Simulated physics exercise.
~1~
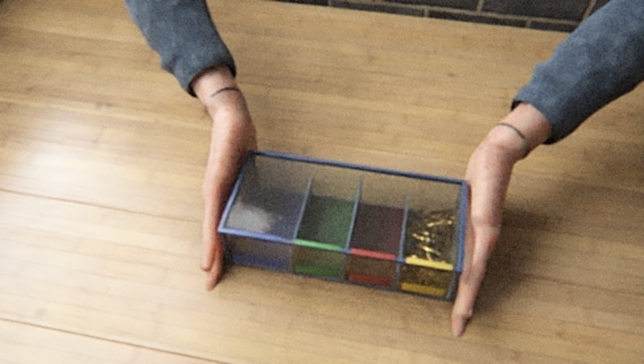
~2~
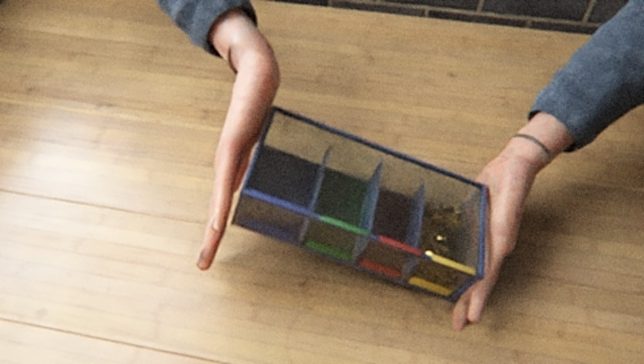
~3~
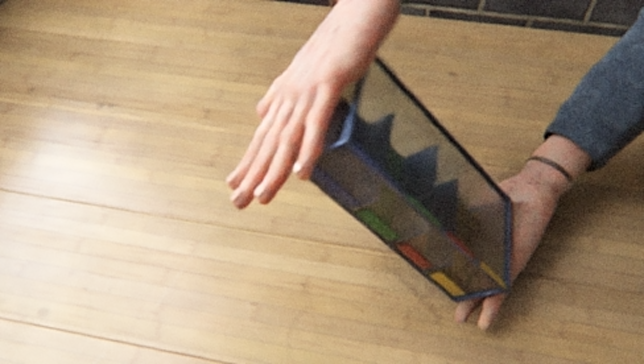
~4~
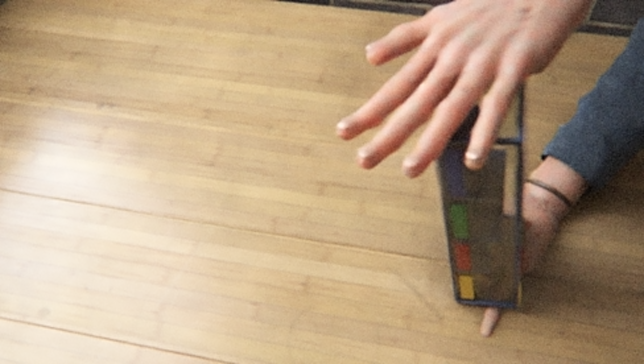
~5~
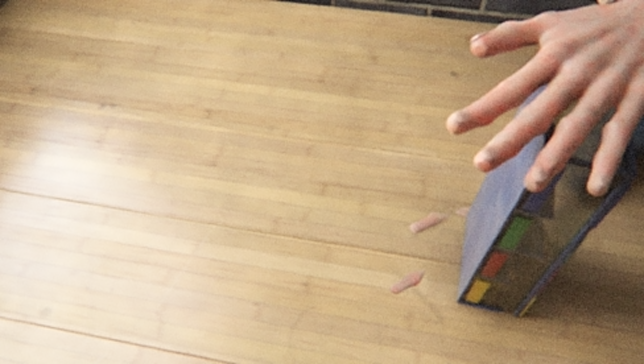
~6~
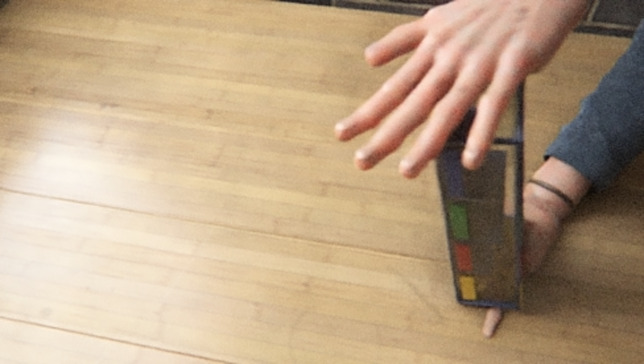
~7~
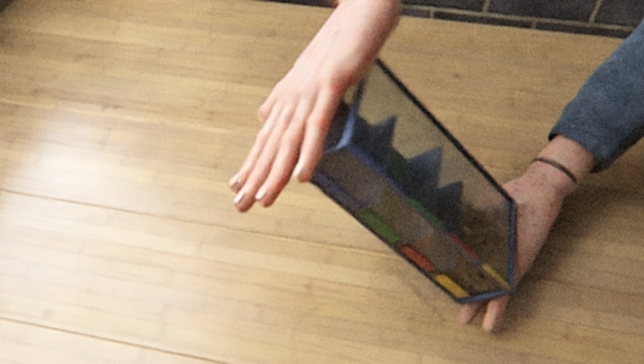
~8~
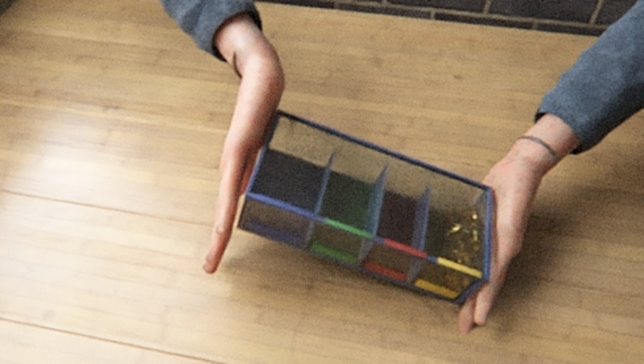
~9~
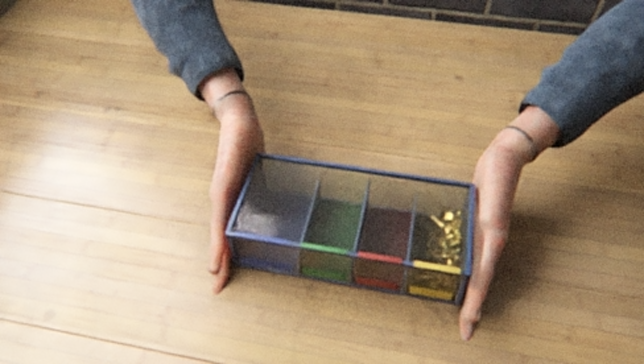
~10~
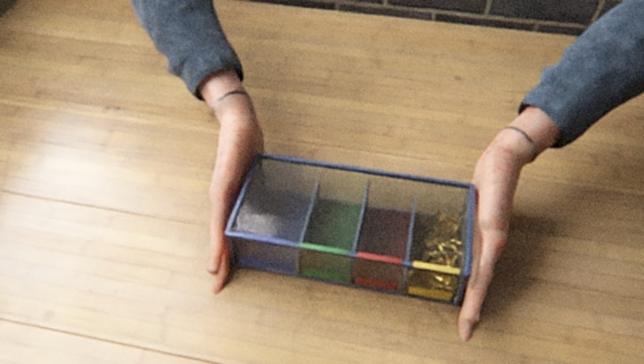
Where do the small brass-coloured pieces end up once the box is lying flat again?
They all end up in the yellow compartment at the right end, while the blue, green and red ones stay empty.
Wooden tabletop with two hands tipping a divided box up onto its right end, then lowering it flat, brass-coloured pieces still rightmost.
